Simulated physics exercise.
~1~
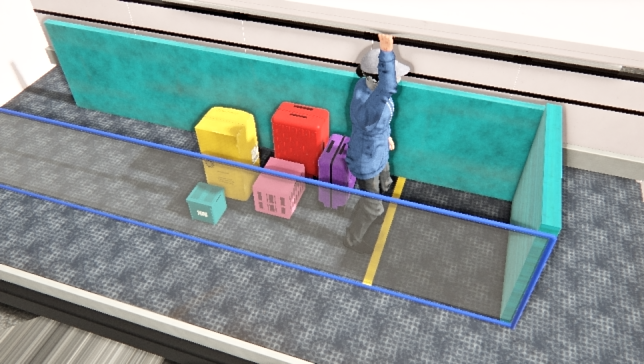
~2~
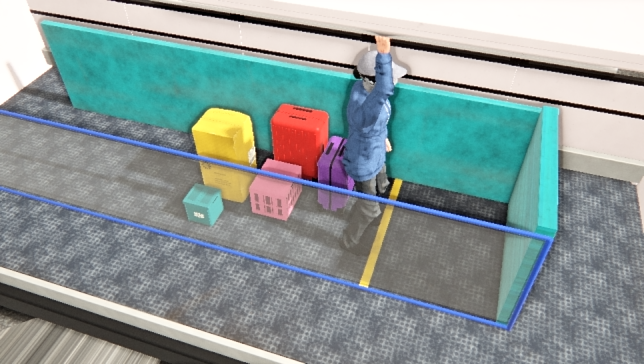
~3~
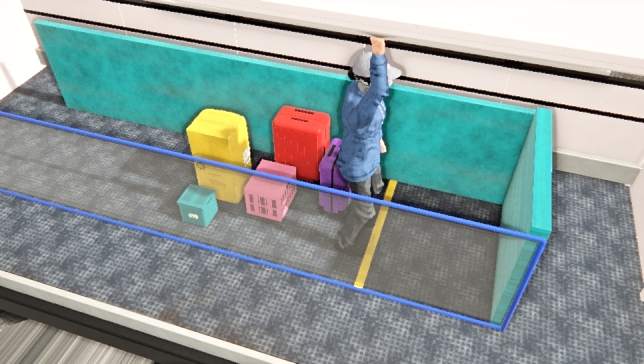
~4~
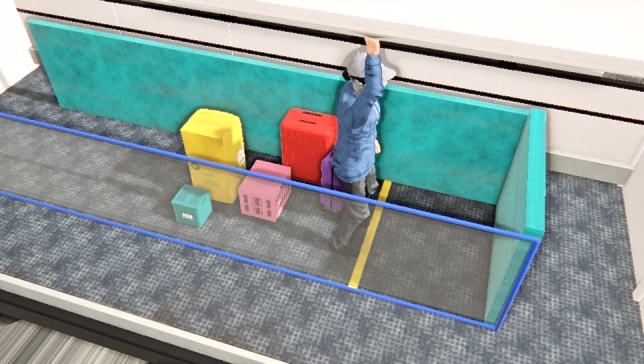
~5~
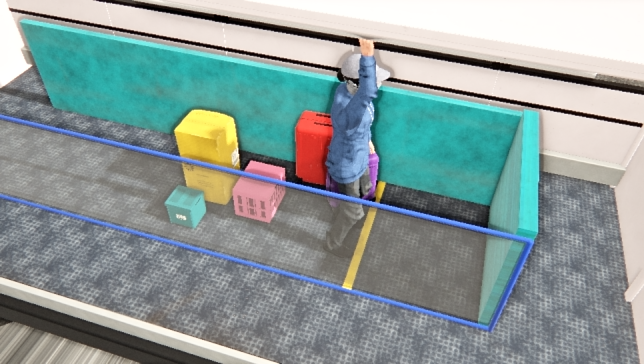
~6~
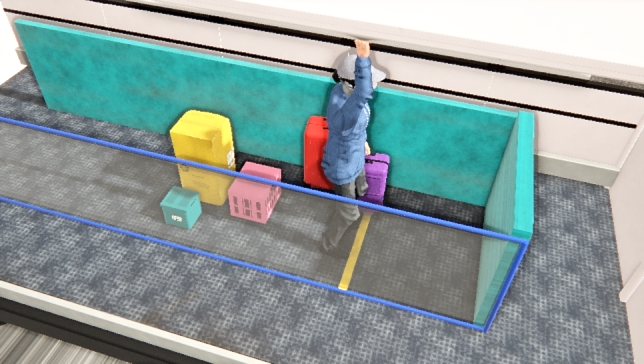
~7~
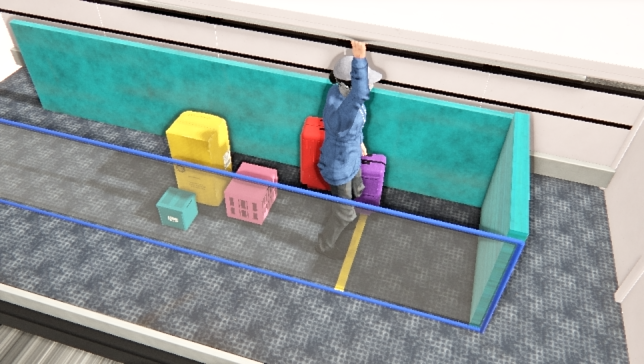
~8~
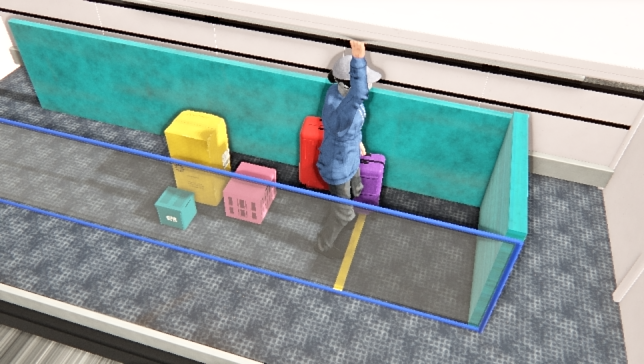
The clip shows a figure in a blue jacket standing with one arm raised among bags in a teal-walled bay as a red case and a small purple case roll right, the others staying put; both stop upright short of the yellow line.
